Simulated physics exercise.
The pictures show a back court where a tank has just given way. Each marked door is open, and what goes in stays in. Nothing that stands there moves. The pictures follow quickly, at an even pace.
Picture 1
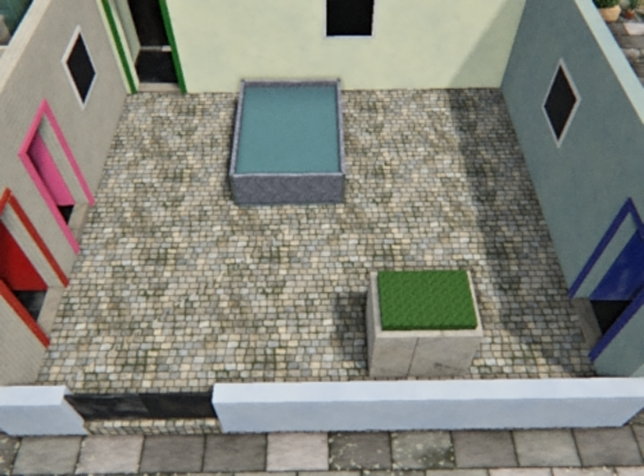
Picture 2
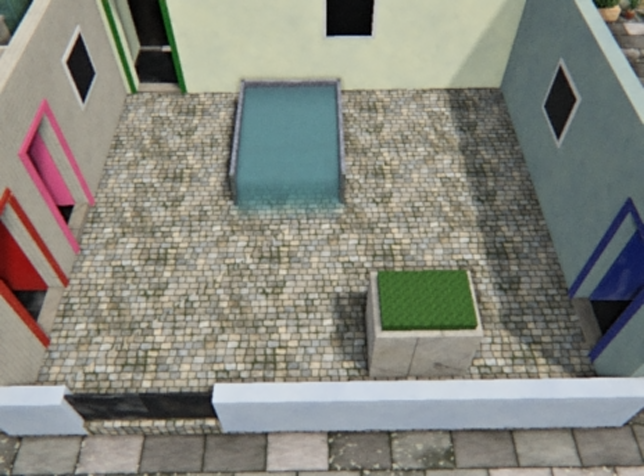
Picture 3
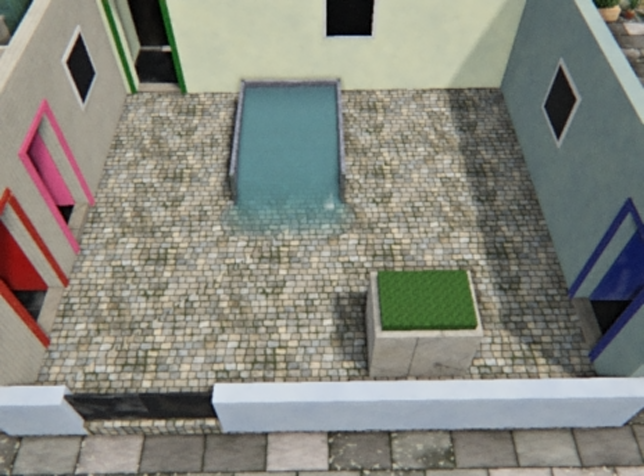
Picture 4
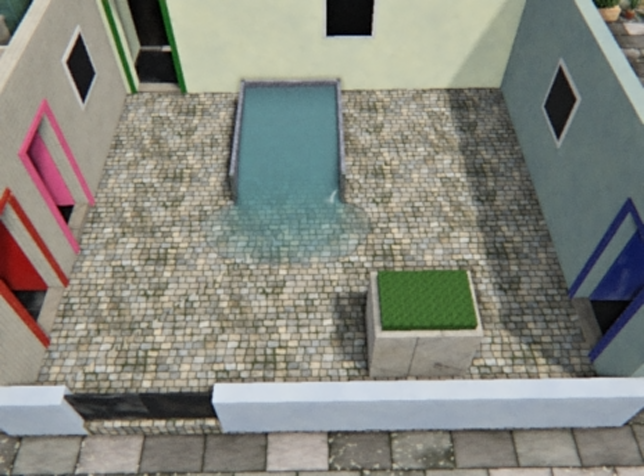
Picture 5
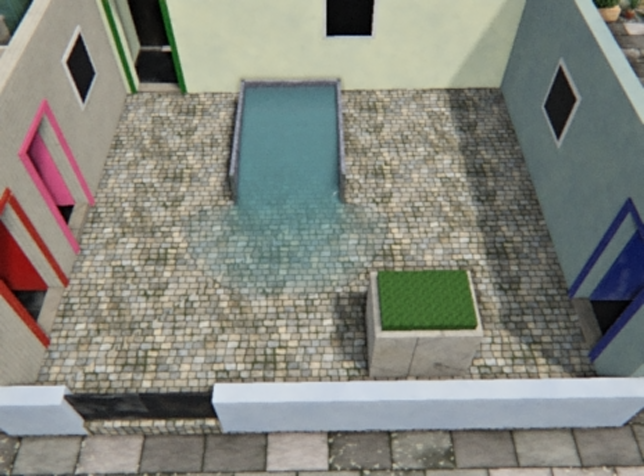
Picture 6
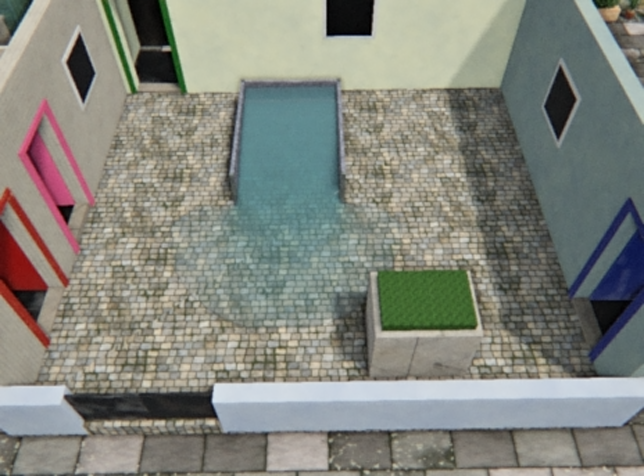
Water tank in a cobbled courtyard losing its front wall, water pouring out and fanning across the paving toward a grass-topped block.
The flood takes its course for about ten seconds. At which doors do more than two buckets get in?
The red door floods; the pink door holds within the limit; the green door floods; the blue door floods.
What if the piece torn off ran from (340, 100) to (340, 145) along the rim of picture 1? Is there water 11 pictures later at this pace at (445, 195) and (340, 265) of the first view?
In that order: Flooded, free of water.
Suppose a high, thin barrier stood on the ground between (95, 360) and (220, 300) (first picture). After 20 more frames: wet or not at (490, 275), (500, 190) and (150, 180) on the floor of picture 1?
As listed: Covered, no water, free of water.
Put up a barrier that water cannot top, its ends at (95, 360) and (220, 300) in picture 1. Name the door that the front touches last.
The green door.
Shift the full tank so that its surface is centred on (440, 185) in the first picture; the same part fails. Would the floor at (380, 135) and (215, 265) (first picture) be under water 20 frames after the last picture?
In turn: Free of water, under water.
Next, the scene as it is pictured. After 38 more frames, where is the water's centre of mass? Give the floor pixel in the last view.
Roughly at (262, 266).
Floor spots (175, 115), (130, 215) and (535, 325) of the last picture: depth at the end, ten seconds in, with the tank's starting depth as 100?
About 16, 10 and 4 per cent.
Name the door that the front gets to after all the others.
That is the door marked green.
A moment on, water covers 30 % of the floor; the red door not reached, the pink door not reached, the green door not reached, the blue door not reached.
Next, water covers 40 % of the floor; the red door wet at the sill, nothing in, the pink door not reached, the green door not reached, the blue door not reached.
Then, water covers 45 % of the floor; the red door under two buckets in, the pink door wet at the sill, nothing in, the green door not reached, the blue door under two buckets in.
Later, water covers 75 % of the floor; the red door far over two buckets in, the pink door wet at the sill, nothing in, the green door wet at the sill, nothing in, the blue door over two buckets in.
In the end, water covers 100 % of the floor; the red door far over two buckets in, the pink door wet at the sill, nothing in, the green door over two buckets in, the blue door over two buckets in.
